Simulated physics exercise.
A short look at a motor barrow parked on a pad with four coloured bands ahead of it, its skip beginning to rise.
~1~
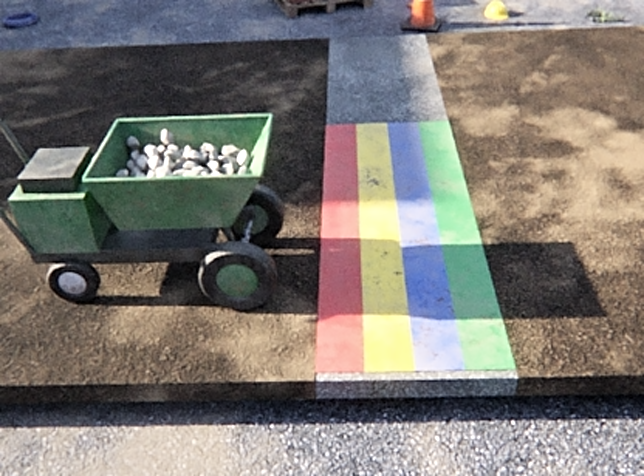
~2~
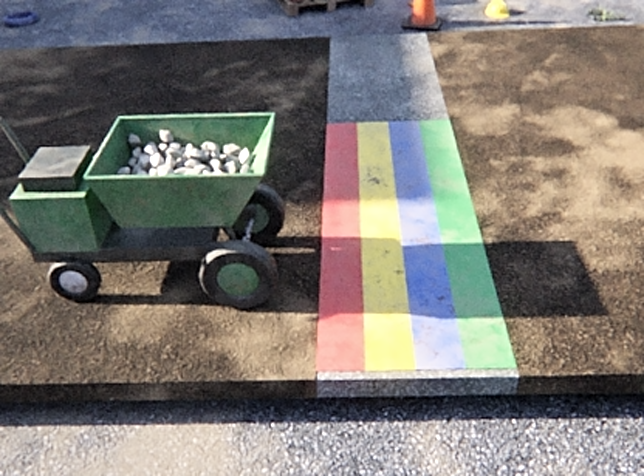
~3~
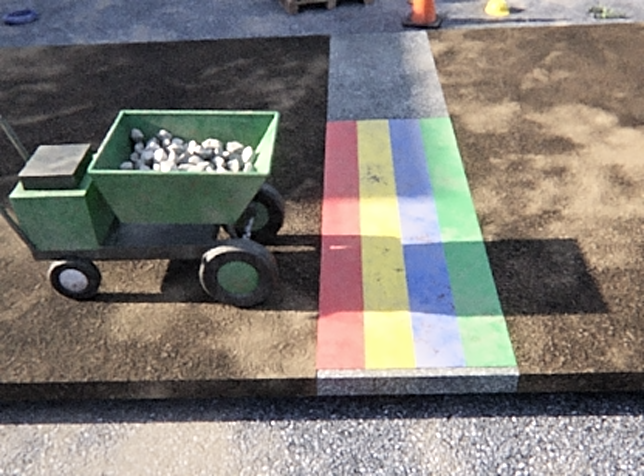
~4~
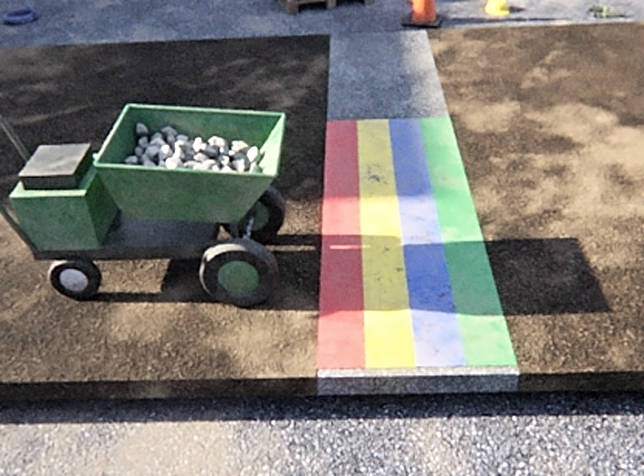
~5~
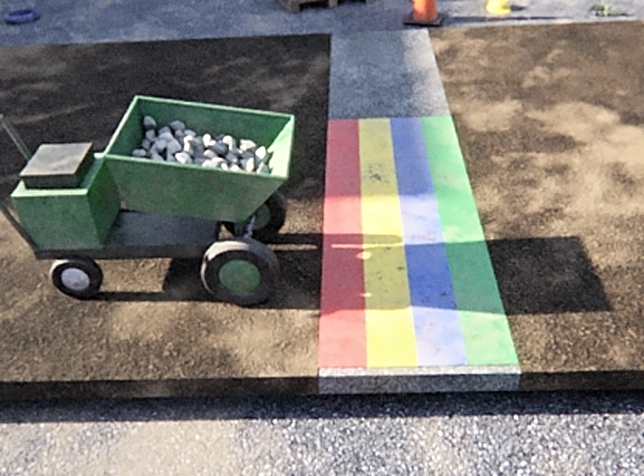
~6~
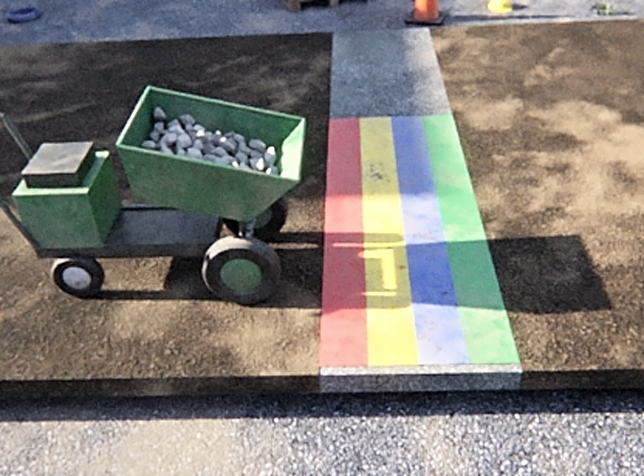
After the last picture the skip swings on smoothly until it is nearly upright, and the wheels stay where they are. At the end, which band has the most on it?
Most covered: The yellow band.
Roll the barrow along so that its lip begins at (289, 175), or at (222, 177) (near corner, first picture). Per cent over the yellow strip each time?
In turn 20 and 30 in a hundred.
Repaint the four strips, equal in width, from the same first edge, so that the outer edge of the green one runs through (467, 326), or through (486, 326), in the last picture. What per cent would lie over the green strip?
In turn 10 and 10 in a hundred.
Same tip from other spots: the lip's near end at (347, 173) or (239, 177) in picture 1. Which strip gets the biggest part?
First green, then yellow.
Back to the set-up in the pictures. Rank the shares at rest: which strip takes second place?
In second place: The blue one.
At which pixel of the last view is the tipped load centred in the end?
Around (408, 260).
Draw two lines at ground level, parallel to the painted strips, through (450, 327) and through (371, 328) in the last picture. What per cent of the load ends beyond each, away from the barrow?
In turn 20 and 80 in a hundred.
Just after the last frame, skip tipped steeply; every one in the skip.
A moment on, skip tipped right over; almost all in the skip; about a tenth over the yellow strip.
Further on, skip tipped right over; roughly a third in the skip; just a few over the red strip; roughly a third over the yellow strip; roughly a quarter over the blue strip; about a tenth over the green strip; just a few off the paint.
When it is over, skip tipped right over; roughly a quarter in the skip; just a few over the red strip; roughly a third over the yellow strip; roughly a quarter over the blue strip; about a tenth over the green strip; about a tenth off the paint.
